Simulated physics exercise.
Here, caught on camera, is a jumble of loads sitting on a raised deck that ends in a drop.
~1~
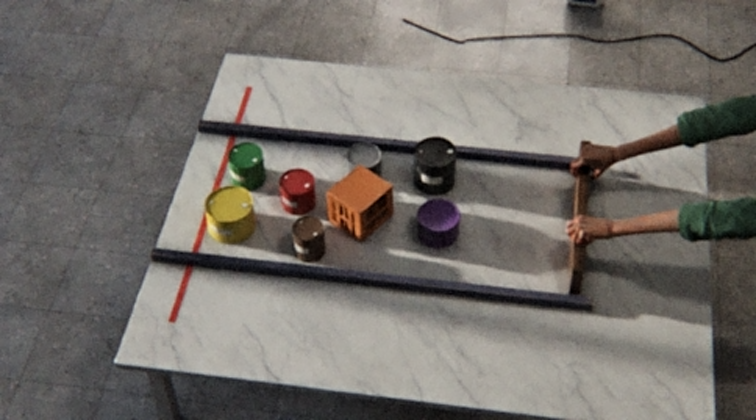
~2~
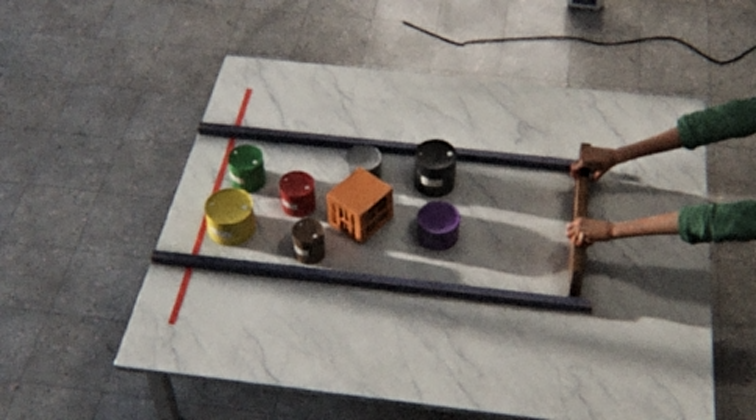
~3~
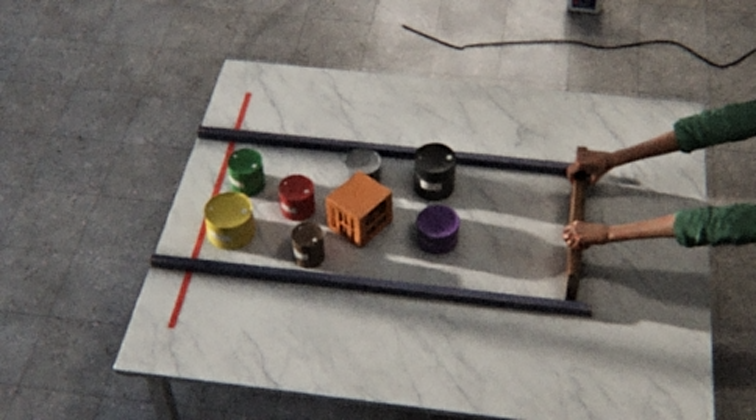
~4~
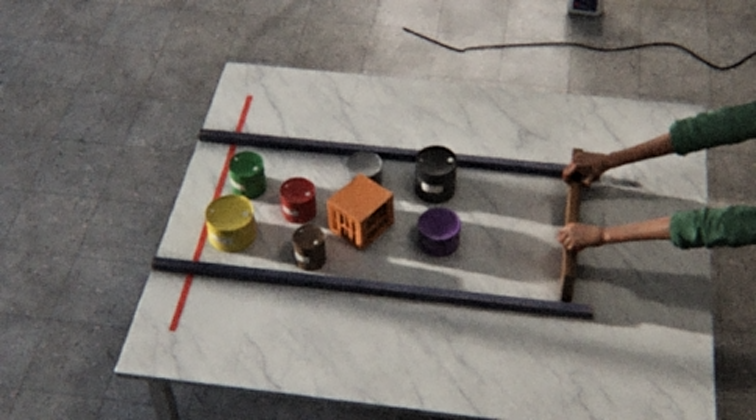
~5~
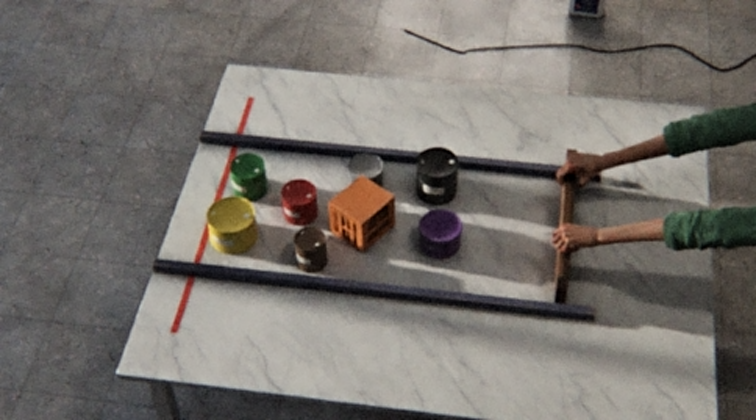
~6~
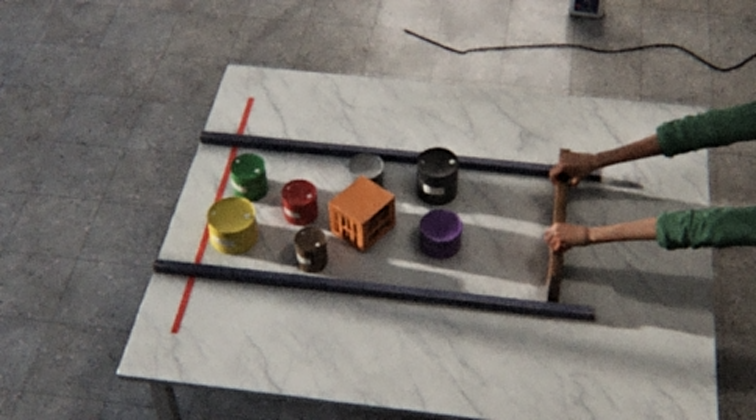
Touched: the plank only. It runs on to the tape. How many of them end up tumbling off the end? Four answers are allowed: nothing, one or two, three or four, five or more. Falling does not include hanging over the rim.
The ones going over the edge come to at least five, I'd say.
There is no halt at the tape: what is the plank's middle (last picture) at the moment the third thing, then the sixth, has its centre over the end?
The first one at (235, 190), the next at (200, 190).
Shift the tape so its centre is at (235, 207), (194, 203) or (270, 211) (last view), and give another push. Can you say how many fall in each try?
In order: 2, 7 and 1.
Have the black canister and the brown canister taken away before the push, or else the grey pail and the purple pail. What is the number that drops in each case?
The counts: 3 and 3.
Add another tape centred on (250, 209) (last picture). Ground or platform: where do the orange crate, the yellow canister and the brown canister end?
The orange crate stays on; the yellow canister stays on; the brown canister holds on.
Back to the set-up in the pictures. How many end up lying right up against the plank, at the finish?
At rest, 3 are in contact.
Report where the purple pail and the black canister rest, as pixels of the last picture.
The purple pail at (191, 208), the black canister at (207, 153).
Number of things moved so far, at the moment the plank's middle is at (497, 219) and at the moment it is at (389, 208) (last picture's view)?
At first I count 0, and then 5.
A little later, none off yet; yellow canister at rest near (233, 226); green canister at rest near (249, 178); red canister at rest near (300, 203).
Next, none off yet; yellow canister shifted a little near (223, 228); green canister shifted a little near (239, 171); red canister shifted well along near (230, 197).
When it is over, the number that fall off is five or more; down, orange crate, grey pail, red canister, green canister and yellow canister.
